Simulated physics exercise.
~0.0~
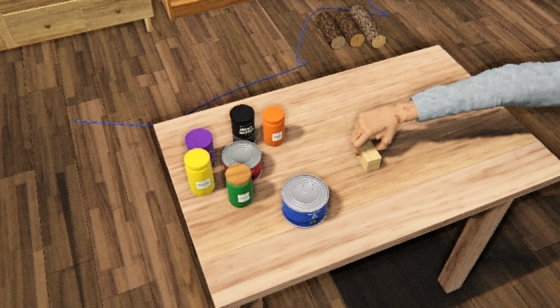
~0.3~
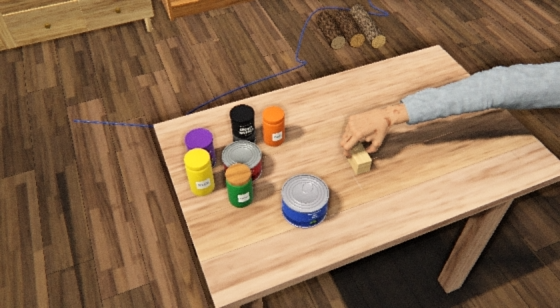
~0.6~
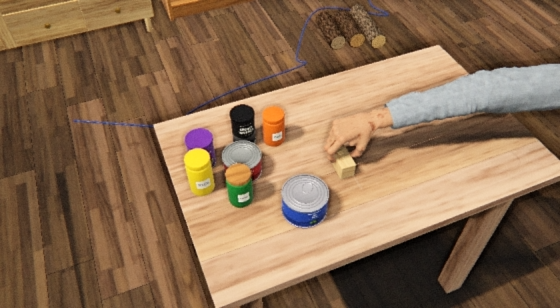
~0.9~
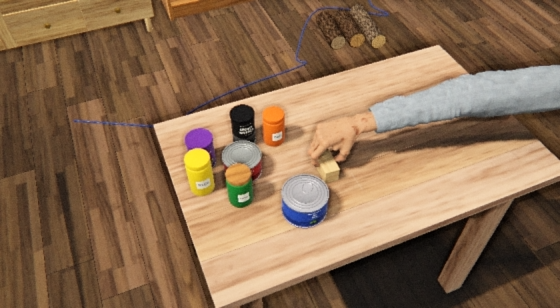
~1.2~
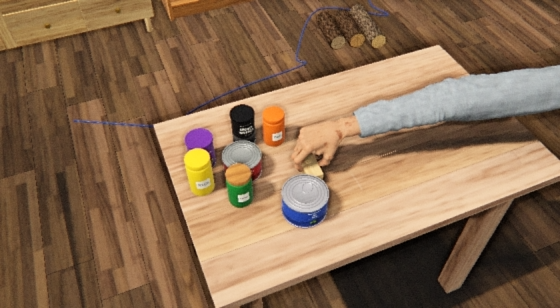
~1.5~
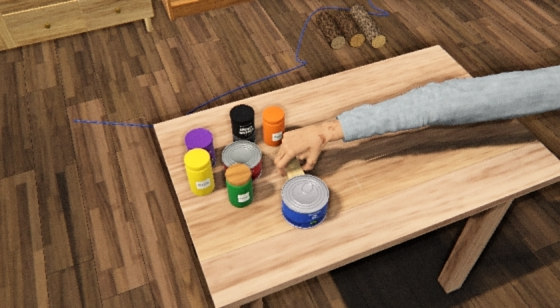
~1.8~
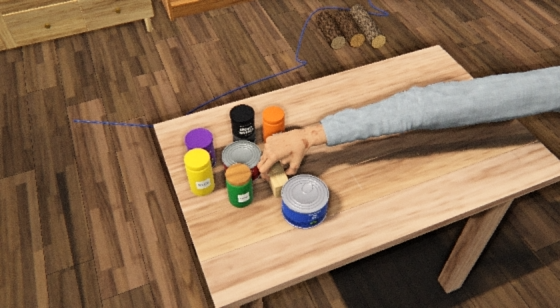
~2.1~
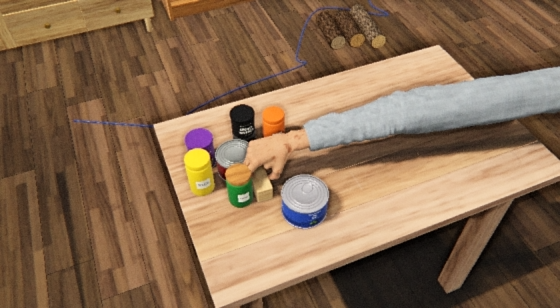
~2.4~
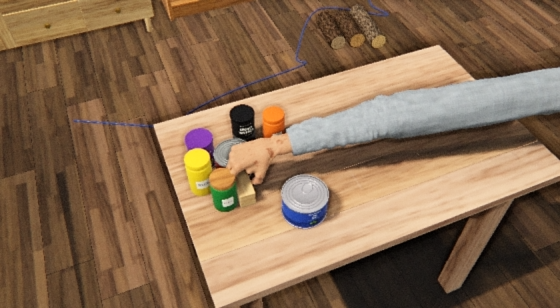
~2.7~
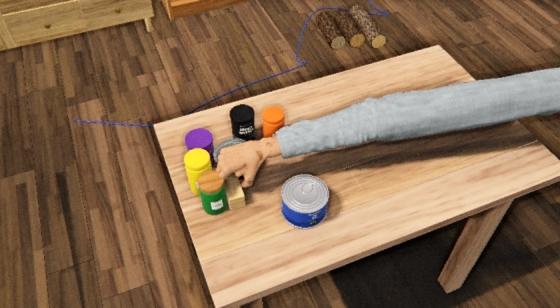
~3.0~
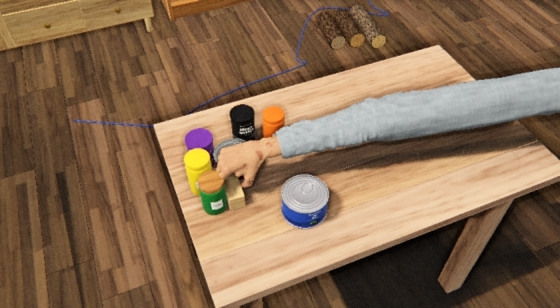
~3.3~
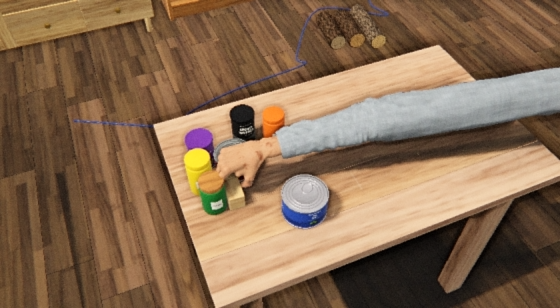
The clip opens on a wooden table where purple, yellow, green, black and orange jars stand around a low red tub near the left end, with a blue tub close by. A hand in a light grey-blue sleeve holds a small wooden block to their right. The hand slides the block steadily left, passing between the orange jar and the blue tub. It reaches the red tub and the green jar, and the green jar slides a short way left toward the yellow one. The hand then stops and stays there, with the green jar still upright and everything on the table.
